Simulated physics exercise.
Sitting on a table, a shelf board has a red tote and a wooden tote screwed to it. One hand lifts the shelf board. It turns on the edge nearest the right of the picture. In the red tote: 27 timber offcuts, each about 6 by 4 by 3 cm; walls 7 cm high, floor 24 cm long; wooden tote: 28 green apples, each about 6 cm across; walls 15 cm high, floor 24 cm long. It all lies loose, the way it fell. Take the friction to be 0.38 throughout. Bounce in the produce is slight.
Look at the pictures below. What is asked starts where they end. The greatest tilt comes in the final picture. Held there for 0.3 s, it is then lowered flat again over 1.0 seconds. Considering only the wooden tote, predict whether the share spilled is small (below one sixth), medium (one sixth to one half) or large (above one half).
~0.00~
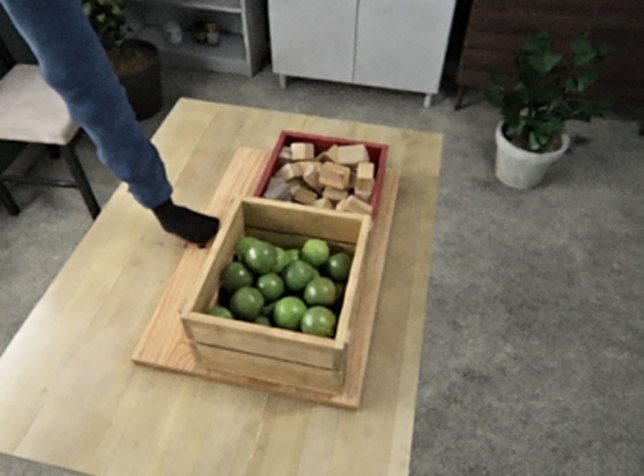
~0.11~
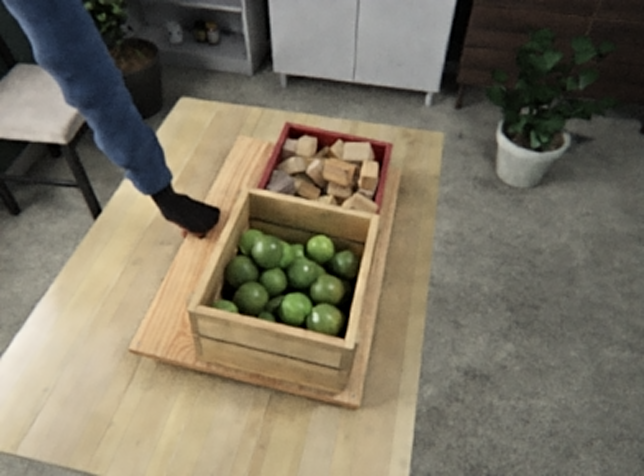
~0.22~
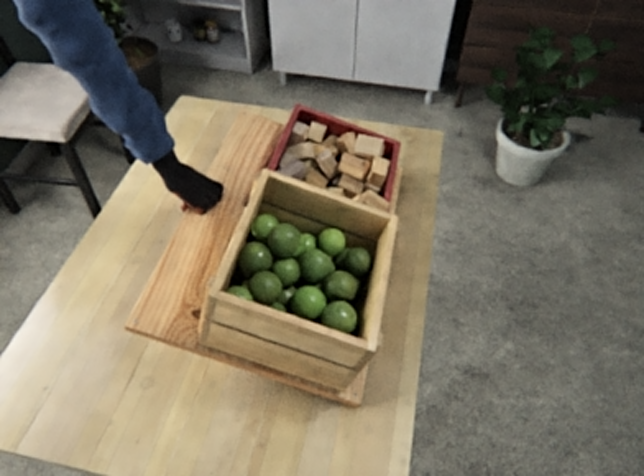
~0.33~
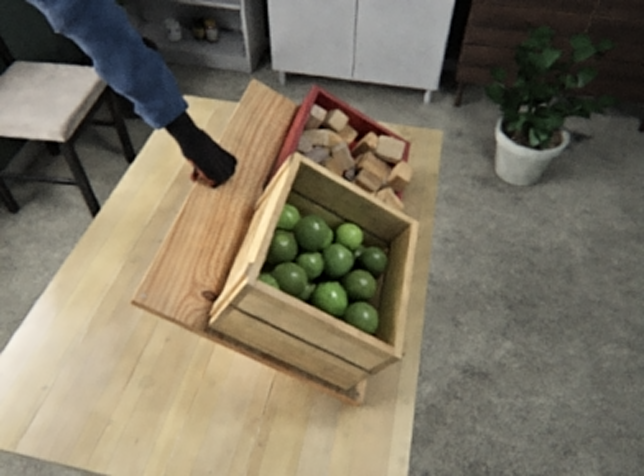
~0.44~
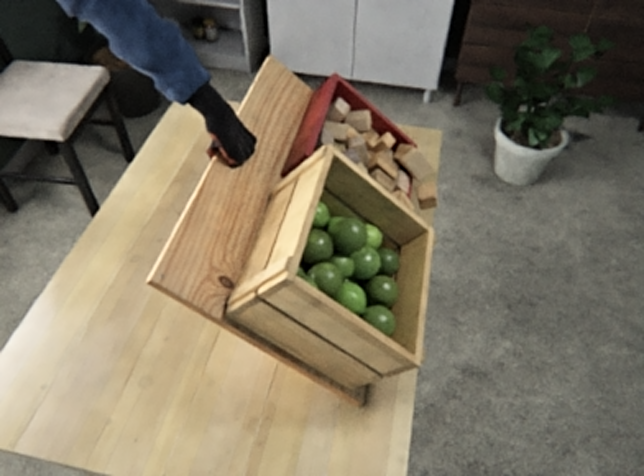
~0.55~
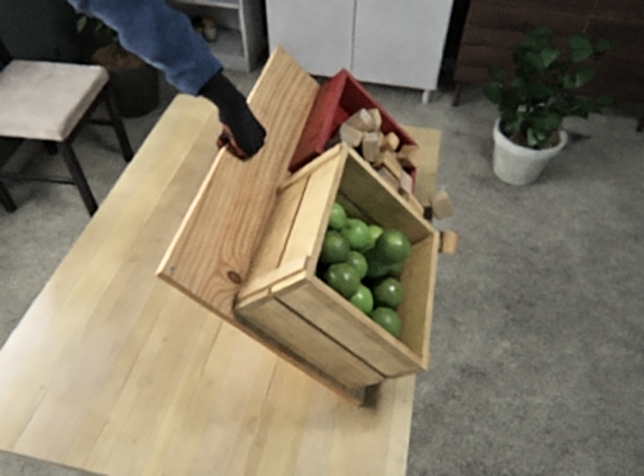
The share spilled is small.
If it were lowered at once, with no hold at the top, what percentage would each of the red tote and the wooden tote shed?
That would cost red tote 0 per cent of its load and wooden tote 0 per cent.
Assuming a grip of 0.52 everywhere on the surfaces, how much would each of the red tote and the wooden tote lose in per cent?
Then the red tote sheds 10 per cent, while the wooden tote sheds 0 per cent.
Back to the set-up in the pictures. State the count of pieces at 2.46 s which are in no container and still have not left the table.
Roughly 0.
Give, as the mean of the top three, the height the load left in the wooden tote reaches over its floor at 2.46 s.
13 centimetres high, more or less.
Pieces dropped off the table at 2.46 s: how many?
Count: Roughly 3.
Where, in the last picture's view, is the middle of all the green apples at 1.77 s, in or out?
Centre: Around (291, 298) px.
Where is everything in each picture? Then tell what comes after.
In the first picture (places track the rim corner closest to us here, unless another is named), wooden tote (335, 344); red tote (by its farthest rim corner) (287, 132); tipped 0°; all still inside.
In the second picture, wooden tote (345, 343); red tote (290, 124); tipped 5°.
In the third picture, wooden tote (368, 345); red tote (301, 106); tipped 15°.
In the fourth picture, wooden tote (395, 352); tipped 29°.
In the fifth picture, wooden tote (415, 359); tipped 39°; 1 out, the lowest offcut at (427, 196).
In the sixth picture, wooden tote (422, 363); tipped 44°; 2 out, the lowest offcut at (448, 243).
After 0.85 s, tilt 44°; the red tote is down by 3 of 27 and the wooden tote has all 28.
After 1.24 s, tilt 29°; the red tote is down by 3 of 27 and the wooden tote has all 28.
After 1.77 s, tilt 1°; the red tote is down by 3 of 27 and the wooden tote has all 28.
When it is over (at 2.46 s), the red tote is down by 3 of 27 and the wooden tote has all 28. Asked share, 0 of 28, 0 per cent.
